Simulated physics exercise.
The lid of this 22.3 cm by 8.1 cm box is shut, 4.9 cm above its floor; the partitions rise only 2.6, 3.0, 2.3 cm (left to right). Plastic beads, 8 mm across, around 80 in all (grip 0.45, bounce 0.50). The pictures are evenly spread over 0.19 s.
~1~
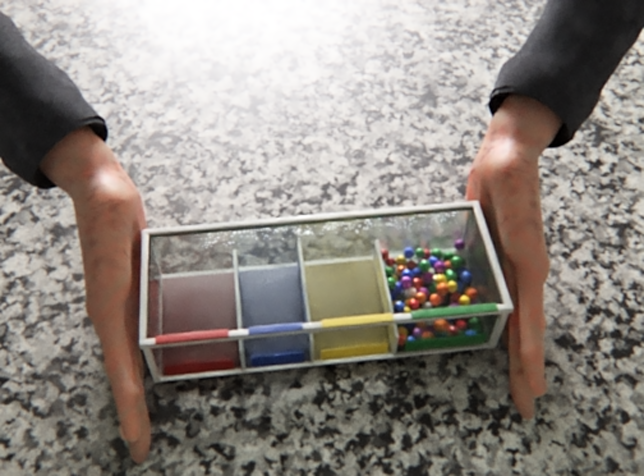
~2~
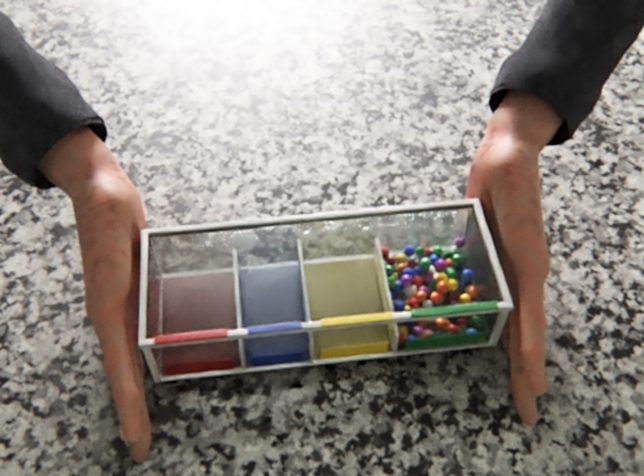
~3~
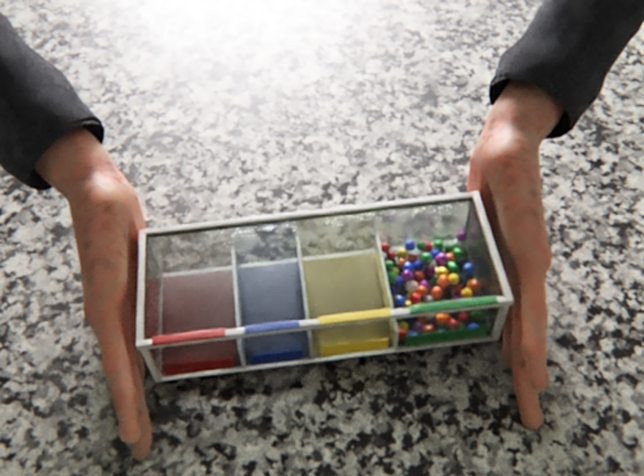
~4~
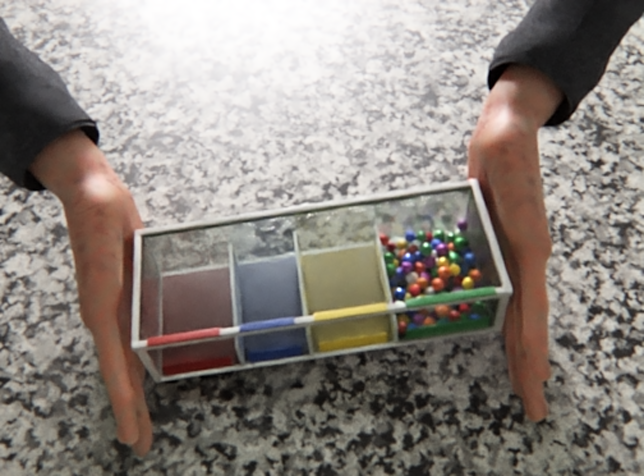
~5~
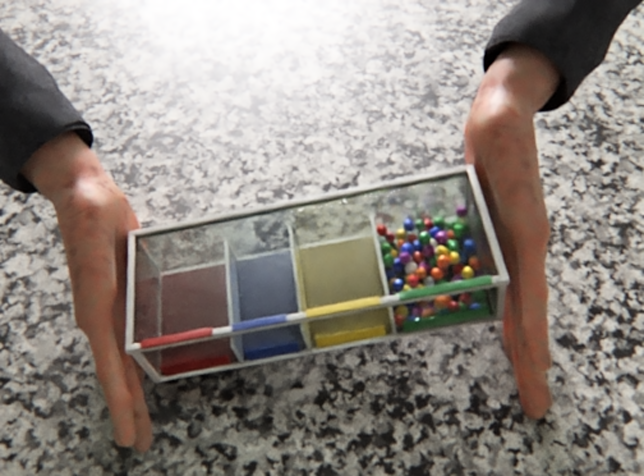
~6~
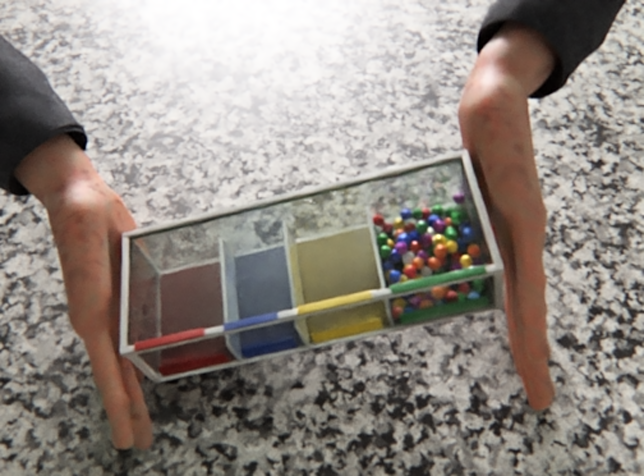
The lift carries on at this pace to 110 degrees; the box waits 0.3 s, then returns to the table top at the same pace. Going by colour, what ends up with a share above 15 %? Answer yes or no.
Red compartment: Yes; blue compartment: No; green compartment: No; yellow compartment: No.
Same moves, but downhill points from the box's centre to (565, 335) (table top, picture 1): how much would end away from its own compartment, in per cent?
Some 0 per cent.
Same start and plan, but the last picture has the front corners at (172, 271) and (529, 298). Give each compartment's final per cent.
Red 0, blue 0, green 100, yellow 0.
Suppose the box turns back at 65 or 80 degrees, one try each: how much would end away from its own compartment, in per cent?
Some 10 and 55 per cent.
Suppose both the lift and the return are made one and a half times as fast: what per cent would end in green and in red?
In that case green 0; red 100.
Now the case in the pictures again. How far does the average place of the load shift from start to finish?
Roughly 17.0 cm.
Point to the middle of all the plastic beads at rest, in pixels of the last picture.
Near (186, 333).
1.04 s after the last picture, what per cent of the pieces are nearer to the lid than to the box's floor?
Roughly 90 per cent.
Then, 1.04 s after the last picture, tilt 110 degrees; red 50 %, blue 20 %, yellow 25 %.
Then, 1.74 s after the last picture, tilt 58 degrees; red 100 %.
Then, 2.47 s after the last picture, tilt 0 degrees; red 100 %.
In the end, red 100 %, blue 0 %, green 0 %, yellow 0 %.
